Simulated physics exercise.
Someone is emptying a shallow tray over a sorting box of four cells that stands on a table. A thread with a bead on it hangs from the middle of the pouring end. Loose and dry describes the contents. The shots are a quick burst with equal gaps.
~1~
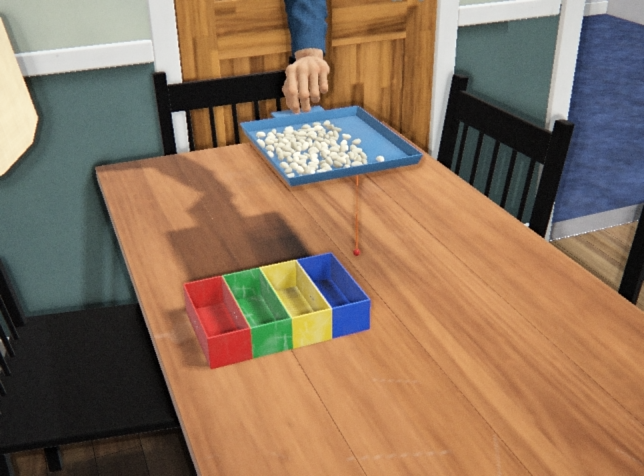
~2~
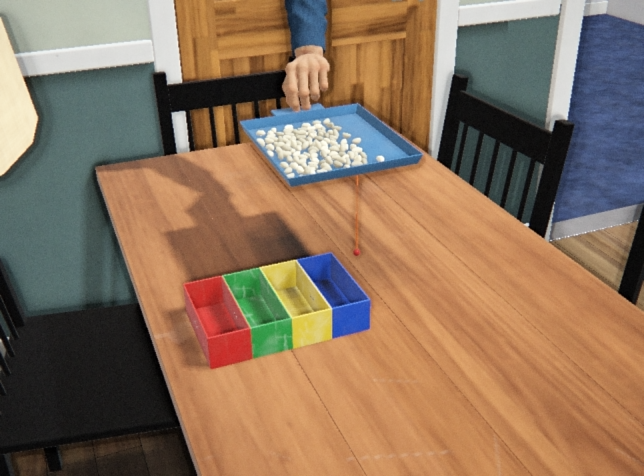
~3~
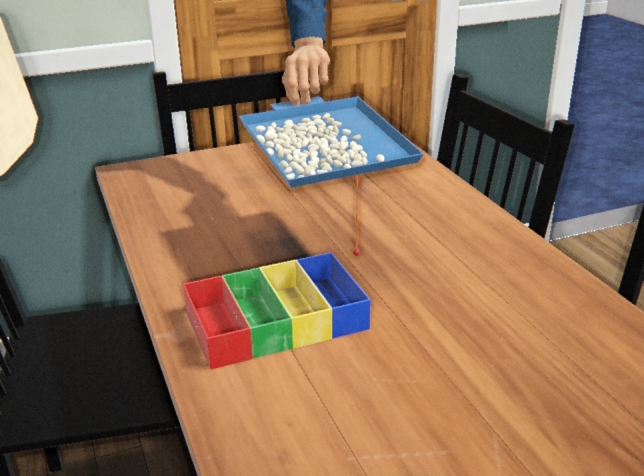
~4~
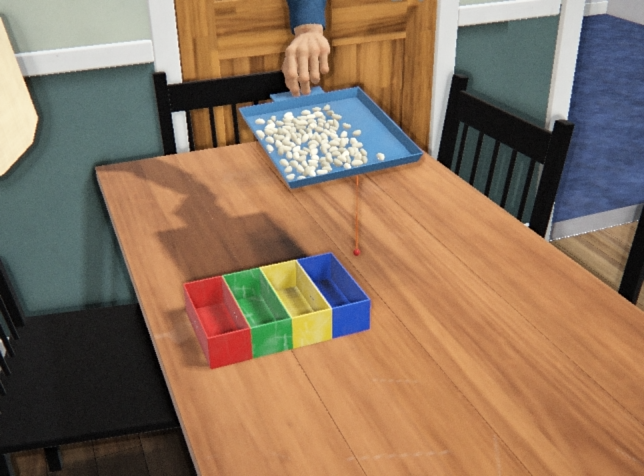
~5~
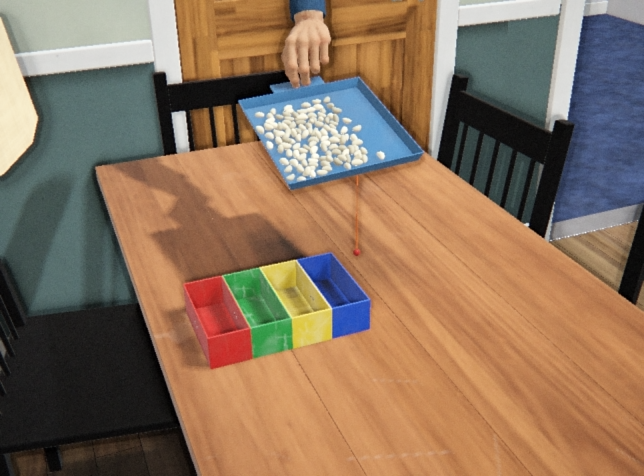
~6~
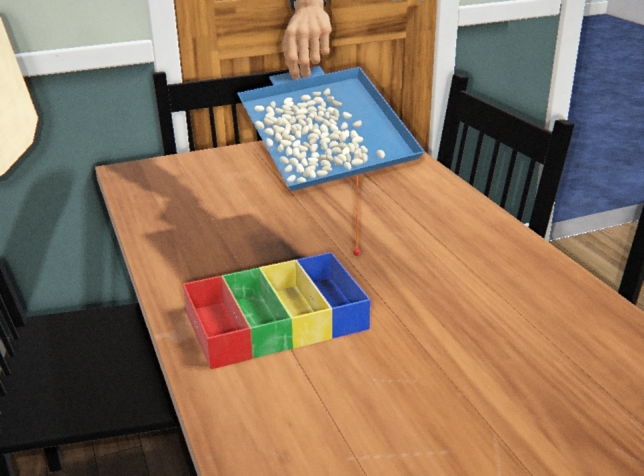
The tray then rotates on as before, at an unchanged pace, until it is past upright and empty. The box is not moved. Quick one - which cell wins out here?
The yellow one wins out.
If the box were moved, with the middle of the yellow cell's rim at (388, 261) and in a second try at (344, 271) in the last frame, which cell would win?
First try: The red cell; second try: The cell in green.
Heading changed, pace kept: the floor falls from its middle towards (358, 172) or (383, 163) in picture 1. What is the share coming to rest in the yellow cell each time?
Somewhere close to 10 % the first time, 0 % the second.
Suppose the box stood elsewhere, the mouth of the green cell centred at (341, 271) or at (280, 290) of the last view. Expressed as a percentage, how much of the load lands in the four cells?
Result, in turn: 80 %, 90 %.
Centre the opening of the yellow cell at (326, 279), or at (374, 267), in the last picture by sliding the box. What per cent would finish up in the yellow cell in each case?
I'd say about 30 percent, followed by about 10 percent.
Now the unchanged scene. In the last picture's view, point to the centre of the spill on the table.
Roughly at (399, 326).
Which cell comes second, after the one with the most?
I'd say blue.
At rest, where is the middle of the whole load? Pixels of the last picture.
Around (313, 313), give or take.
Soon after the last picture, tray tipped steeply; all on the tray.
A little later, tray tipped right over; most on the tray; a stray few in the blue cell; about a quarter falling or outside the box.
Later still, tray tipped past a quarter turn; about half in the yellow cell; about a third in the blue cell; a small part in the green cell; about a quarter falling or outside the box.
At rest, tray tipped past a quarter turn; about half in the yellow cell; about a third in the blue cell; a small part in the green cell; none in the red cell; about a quarter outside the box.
